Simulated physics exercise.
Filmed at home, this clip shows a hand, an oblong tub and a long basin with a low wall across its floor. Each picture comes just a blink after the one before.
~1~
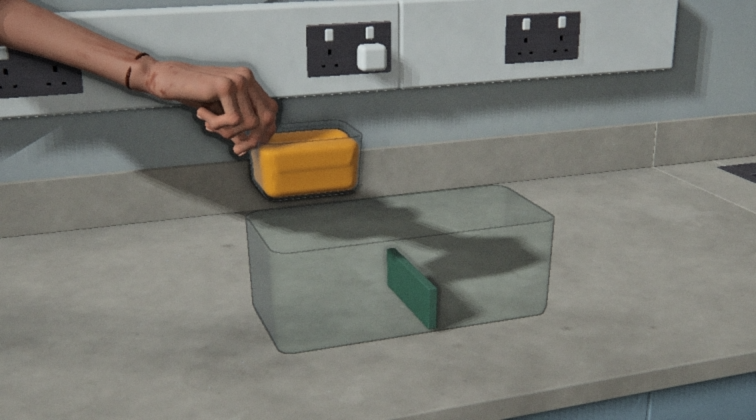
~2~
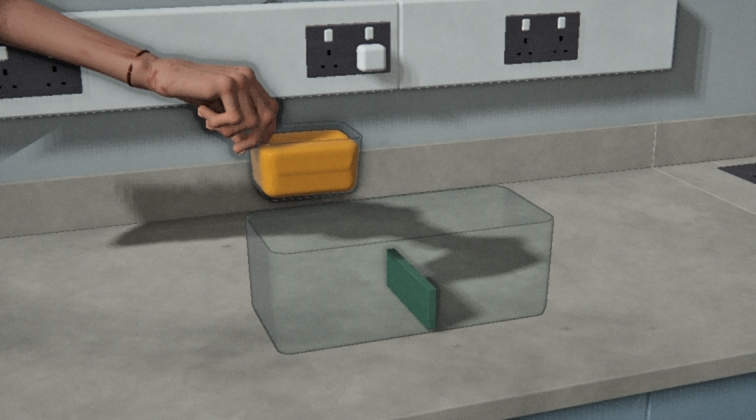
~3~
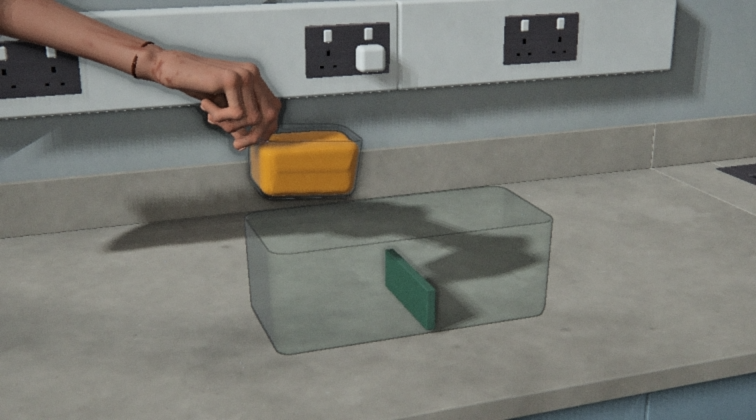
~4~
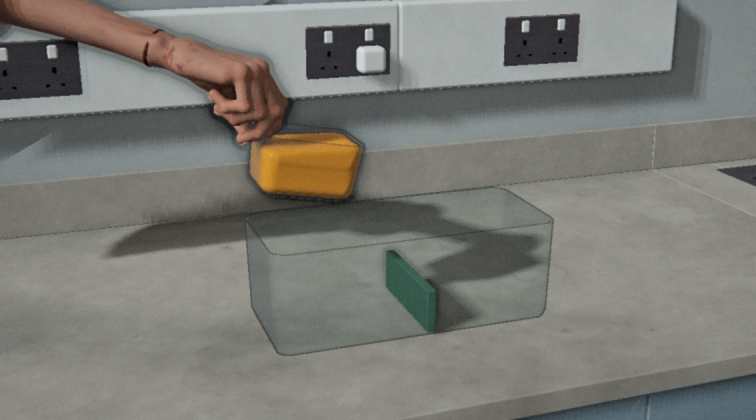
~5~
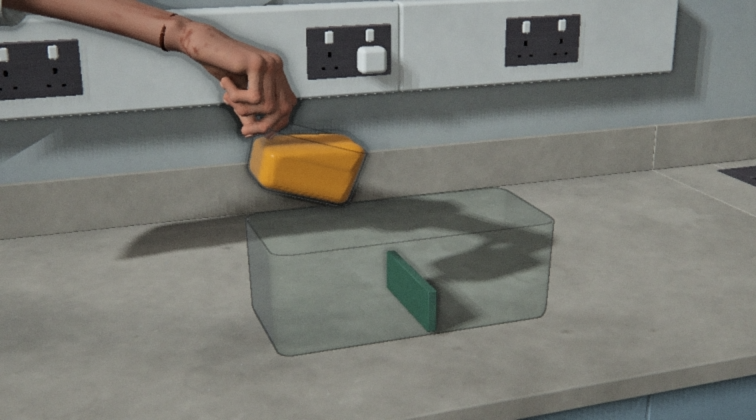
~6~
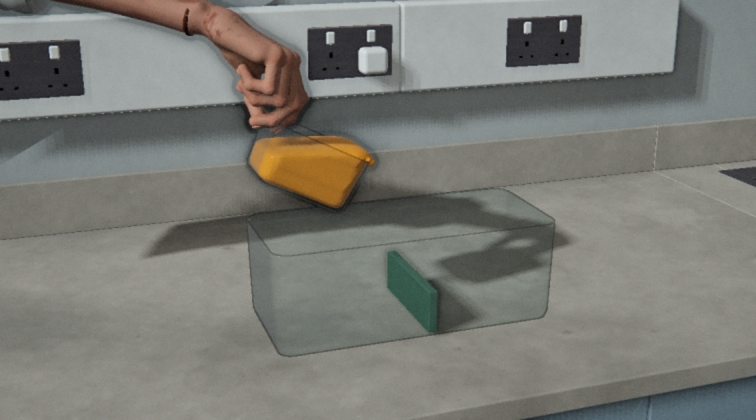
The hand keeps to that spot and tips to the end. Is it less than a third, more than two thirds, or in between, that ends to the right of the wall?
I predict a little ends up right of the wall, short of one third.
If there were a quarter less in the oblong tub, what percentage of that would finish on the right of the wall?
It comes to 0 per cent or so.
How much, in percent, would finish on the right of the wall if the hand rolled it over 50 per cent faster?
It works out near 10 %.
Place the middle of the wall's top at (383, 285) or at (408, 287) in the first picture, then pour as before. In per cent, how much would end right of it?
That'd be about 75 percent for the first and about 45 percent for the other.
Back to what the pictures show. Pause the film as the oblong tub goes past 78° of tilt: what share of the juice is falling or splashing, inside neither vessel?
Roughly 25 per cent.
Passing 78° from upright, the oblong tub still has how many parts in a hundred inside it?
Near 35 percent is still in there.
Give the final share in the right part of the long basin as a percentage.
That works out to roughly 25 percent.
A moment on, the oblong tub is tipped on its side and 34 per cent is still to pour, 27 is left of the wall and 13 right of it.
Next, the oblong tub is tipped on its side and 9 per cent is still to pour, 64 is left of the wall and 23 right of it.
Then the oblong tub is tipped on its side and 2 per cent is still to pour, 73 is left of the wall and 24 right of it.
Later the oblong tub is tipped on its side and 0 per cent is still to pour, 75 is left of the wall and 24 right of it.
At rest 76 per cent lies left of the wall, 24 right of it and 1 outside.
